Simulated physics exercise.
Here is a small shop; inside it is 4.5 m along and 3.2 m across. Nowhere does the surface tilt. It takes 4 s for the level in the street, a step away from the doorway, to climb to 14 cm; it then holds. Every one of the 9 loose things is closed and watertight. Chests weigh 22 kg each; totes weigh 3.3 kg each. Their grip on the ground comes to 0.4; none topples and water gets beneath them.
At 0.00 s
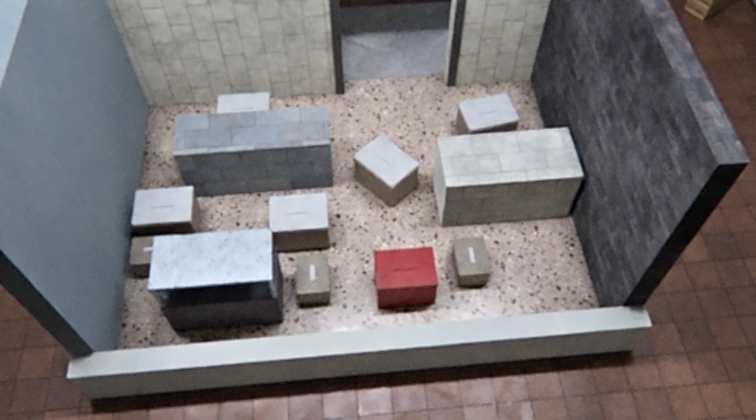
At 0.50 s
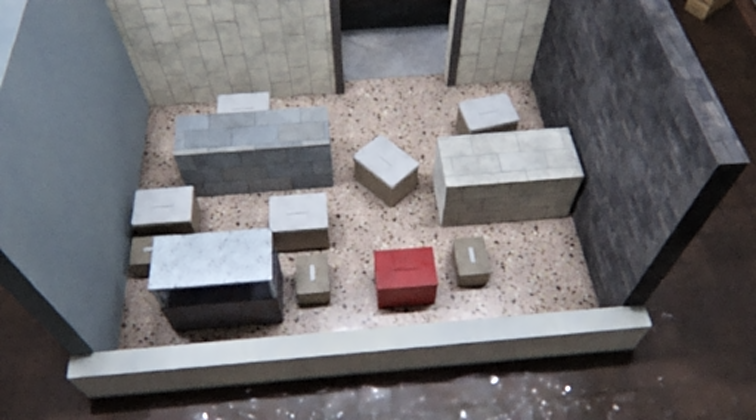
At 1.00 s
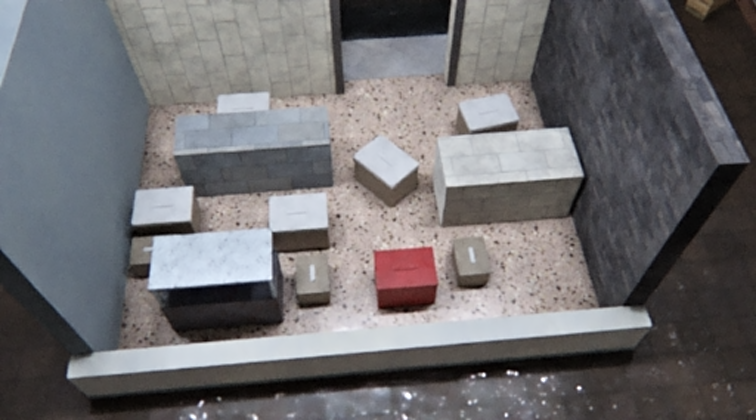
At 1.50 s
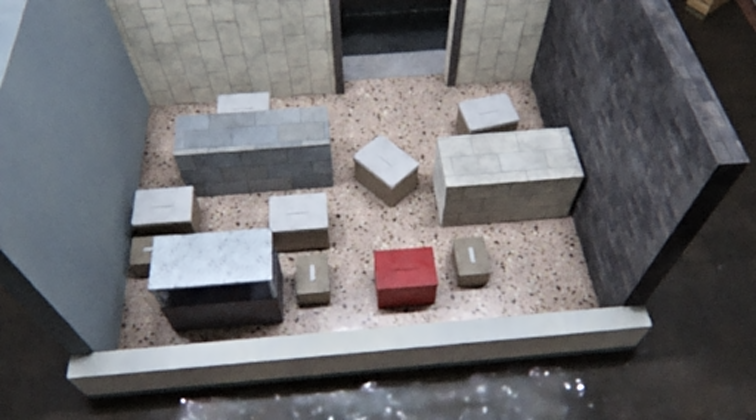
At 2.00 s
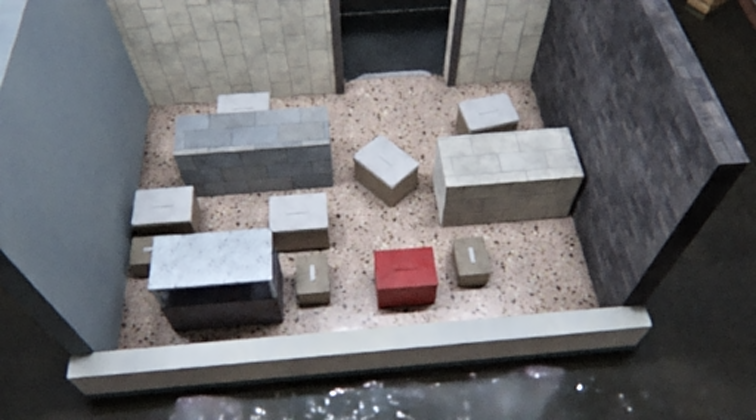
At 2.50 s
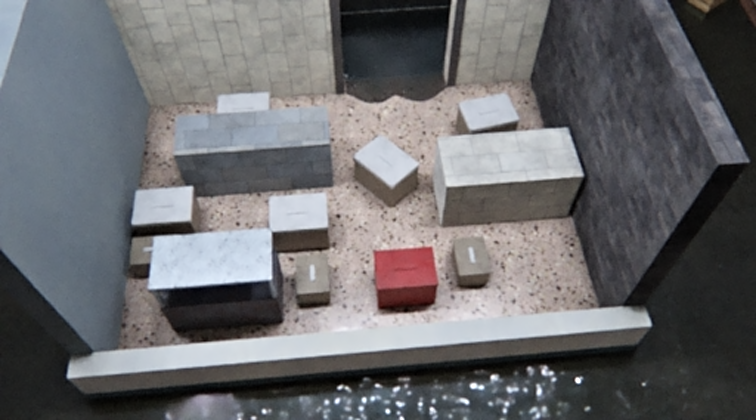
In a small walled shop with a red chest and several pale boxes, dark water spread over the tiled ground outside and began creeping in through the back doorway, while everything inside stayed still.
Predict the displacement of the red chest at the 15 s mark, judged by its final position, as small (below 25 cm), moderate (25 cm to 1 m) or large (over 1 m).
Moderate.
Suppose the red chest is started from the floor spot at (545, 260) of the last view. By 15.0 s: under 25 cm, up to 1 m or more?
In that run it wanders a bit.
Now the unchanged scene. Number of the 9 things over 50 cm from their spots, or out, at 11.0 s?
Count then: 2.
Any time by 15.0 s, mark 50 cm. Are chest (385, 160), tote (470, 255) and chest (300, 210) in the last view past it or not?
Note - in order: Farther; farther; smaller.
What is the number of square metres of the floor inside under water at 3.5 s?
About 1.0 m2 is covered.
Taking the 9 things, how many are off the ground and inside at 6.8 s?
The count is 0.
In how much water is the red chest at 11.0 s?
Around 6 cm.
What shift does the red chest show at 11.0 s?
By then it has shifted roughly 10 cm.
After 3.5 s the red chest is near (405, 267), 0.0 m from its start, aground; 0 afloat.
After 6.8 s the red chest is near (405, 267), 0.0 m from its start, aground; 0 afloat.
After 11.0 s the red chest is near (409, 277), 0.1 m from its start, aground; 3 afloat.
After 15.0 s the red chest is near (406, 304), 0.4 m from its start, afloat; 5 afloat.
